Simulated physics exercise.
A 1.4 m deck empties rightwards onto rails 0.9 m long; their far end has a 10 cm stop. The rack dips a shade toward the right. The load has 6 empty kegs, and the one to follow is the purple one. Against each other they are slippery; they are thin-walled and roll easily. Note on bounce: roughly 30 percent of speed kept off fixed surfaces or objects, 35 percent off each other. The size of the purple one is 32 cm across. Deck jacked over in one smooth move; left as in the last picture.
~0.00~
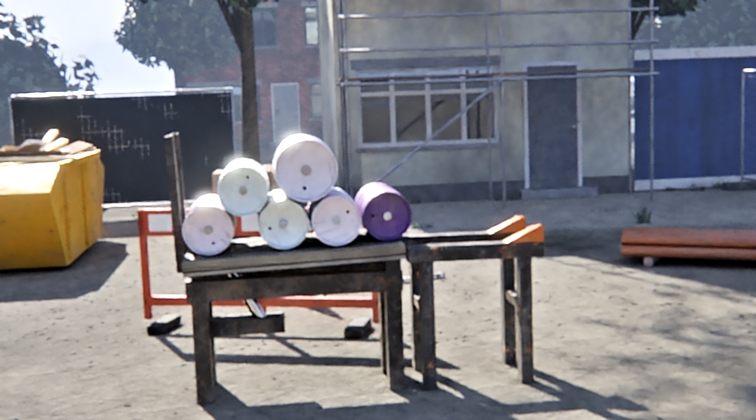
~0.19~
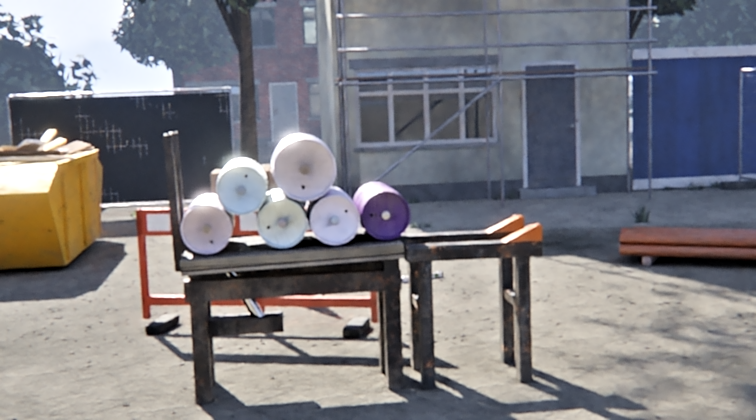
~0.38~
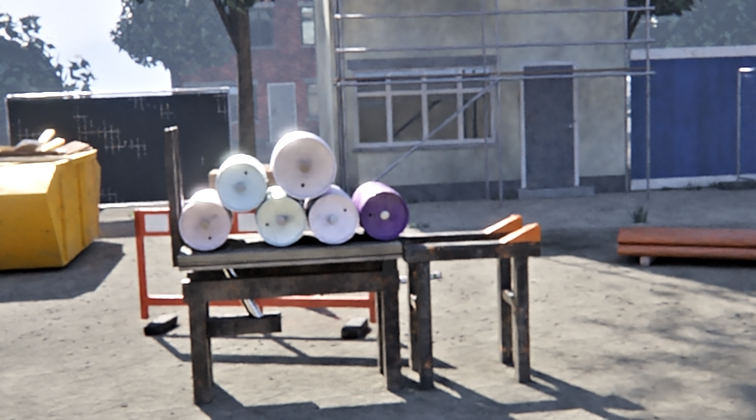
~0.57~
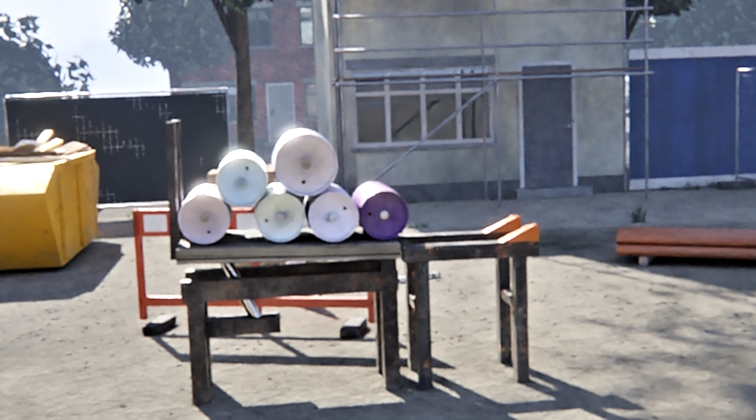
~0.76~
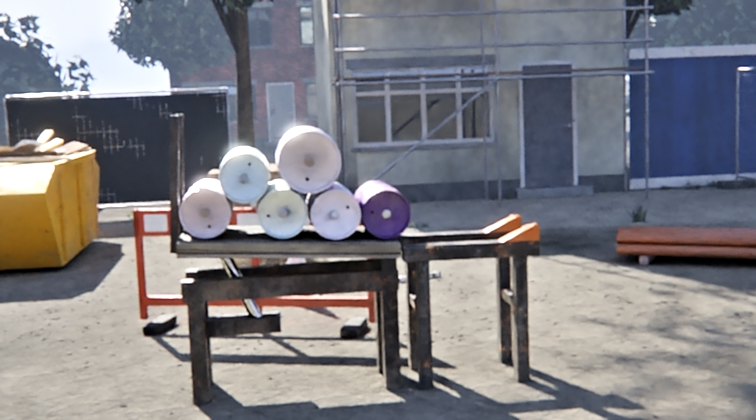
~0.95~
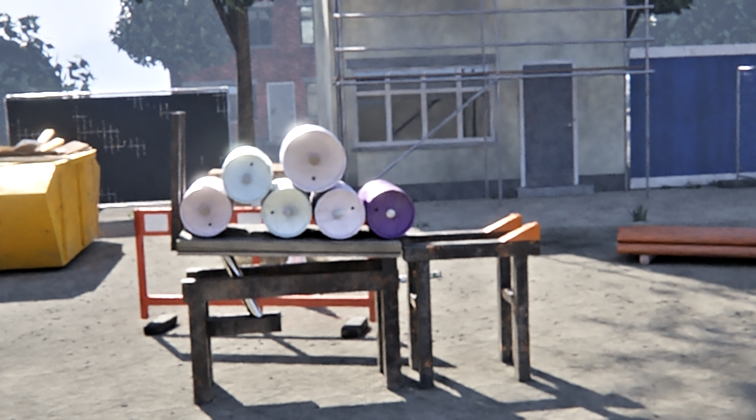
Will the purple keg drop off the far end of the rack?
Purple: Is stopped.
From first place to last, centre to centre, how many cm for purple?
For purple, around 80.
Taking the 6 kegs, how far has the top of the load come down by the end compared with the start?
0 cm.
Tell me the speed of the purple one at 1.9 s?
It's travelling at about 0.6 m/s.
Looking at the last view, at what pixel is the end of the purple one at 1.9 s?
I'd point to somewhere near (456, 218).
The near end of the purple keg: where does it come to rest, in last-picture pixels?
It comes to rest at about (517, 206).
Then, 1.9 s in, purple is on the rack, 55 cm from the rack's far end, rolling right; 0 of 6 over the stop.
Then, 3.1 s in, purple is on the rack, 15 cm from the rack's far end; 0 of 6 over the stop.
In the end (4.5 s), purple is on the rack, 15 cm from the rack's far end; 0 of 6 over the stop.
